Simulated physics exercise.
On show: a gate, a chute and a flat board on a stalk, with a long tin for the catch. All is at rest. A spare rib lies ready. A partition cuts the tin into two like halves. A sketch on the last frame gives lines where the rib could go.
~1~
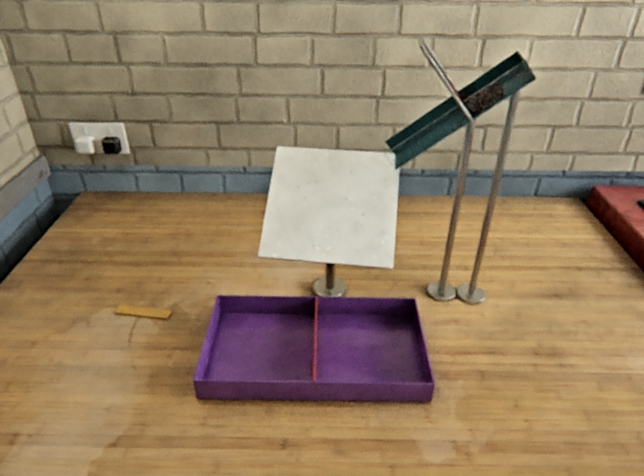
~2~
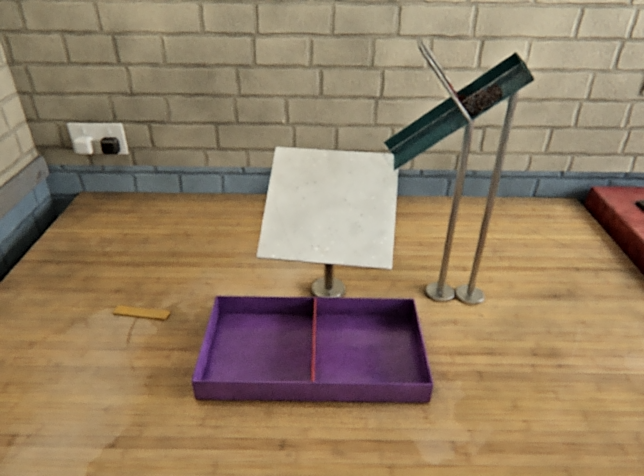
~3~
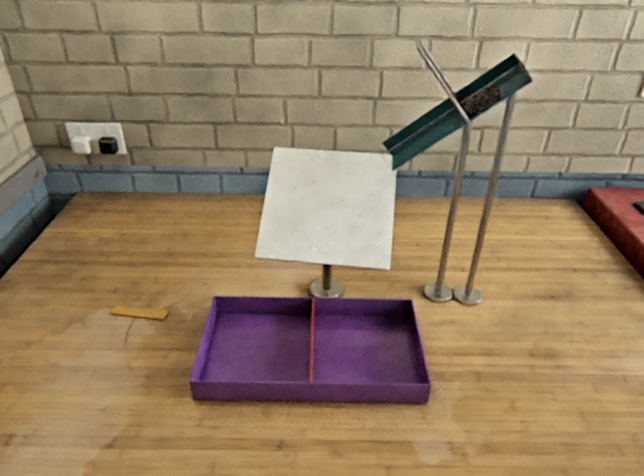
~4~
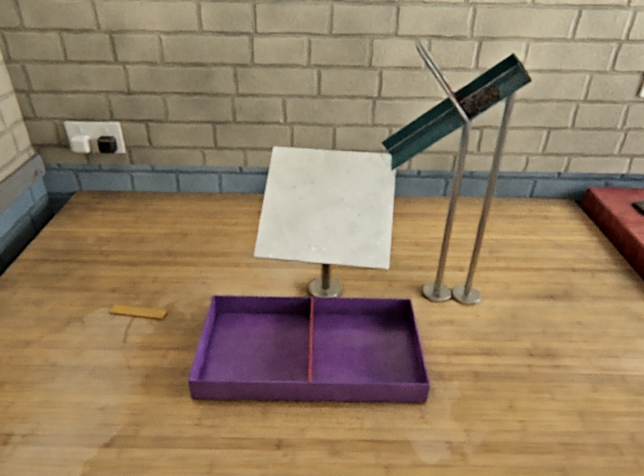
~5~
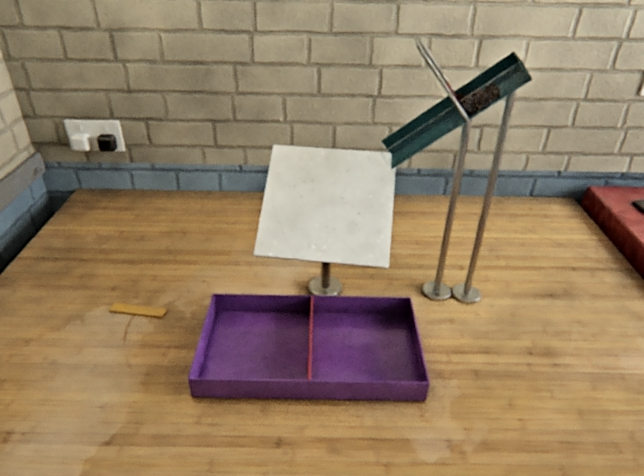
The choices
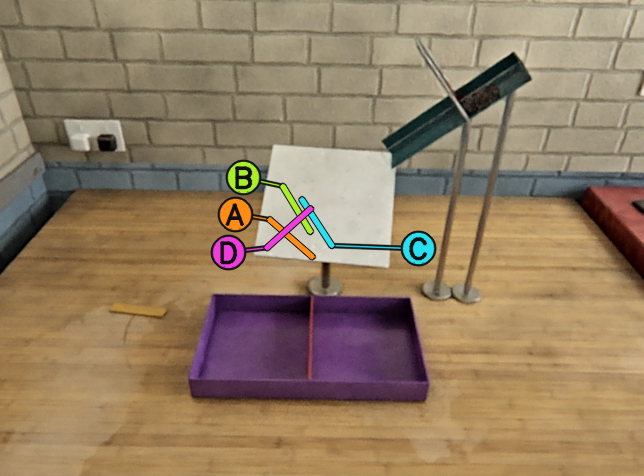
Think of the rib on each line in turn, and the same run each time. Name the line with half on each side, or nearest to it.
It is B.
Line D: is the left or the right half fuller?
More lands on the left.
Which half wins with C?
More lands on the right.
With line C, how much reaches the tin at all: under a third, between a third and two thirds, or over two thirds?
It is over two thirds.
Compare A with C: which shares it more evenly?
A.
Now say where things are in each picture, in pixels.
The first frame shows load behind the gate near (480, 104), allspice berries; lip of the chute near (395, 162), sloping fairly steeply.
The second frame shows middle of the board near (330, 204), tilted fairly steeply; middle of its low edge near (323, 263); of its high edge near (337, 151).
The third frame shows front corners of the tin near (190, 381) and (430, 385); front end of its middle wall near (310, 383); gate still shut near (452, 94).
The fourth frame shows middle of the load near (476, 105); lip near (392, 163).
The fifth frame shows middle of the load near (476, 104); lip near (392, 162).
On the marked copy, line A from (269, 219) to (312, 256); line B from (282, 186) to (310, 231); line C from (301, 199) to (331, 245); line D from (310, 208) to (266, 247).
With A, of what is caught, a small share in the left half, the bulk in the right.
With B, of what is caught, close to half in the left half, close to half in the right.
With C, of what is caught, only a few in the left half, all but a few in the right.
With D, of what is caught, all but a few in the left half, a small share in the right.
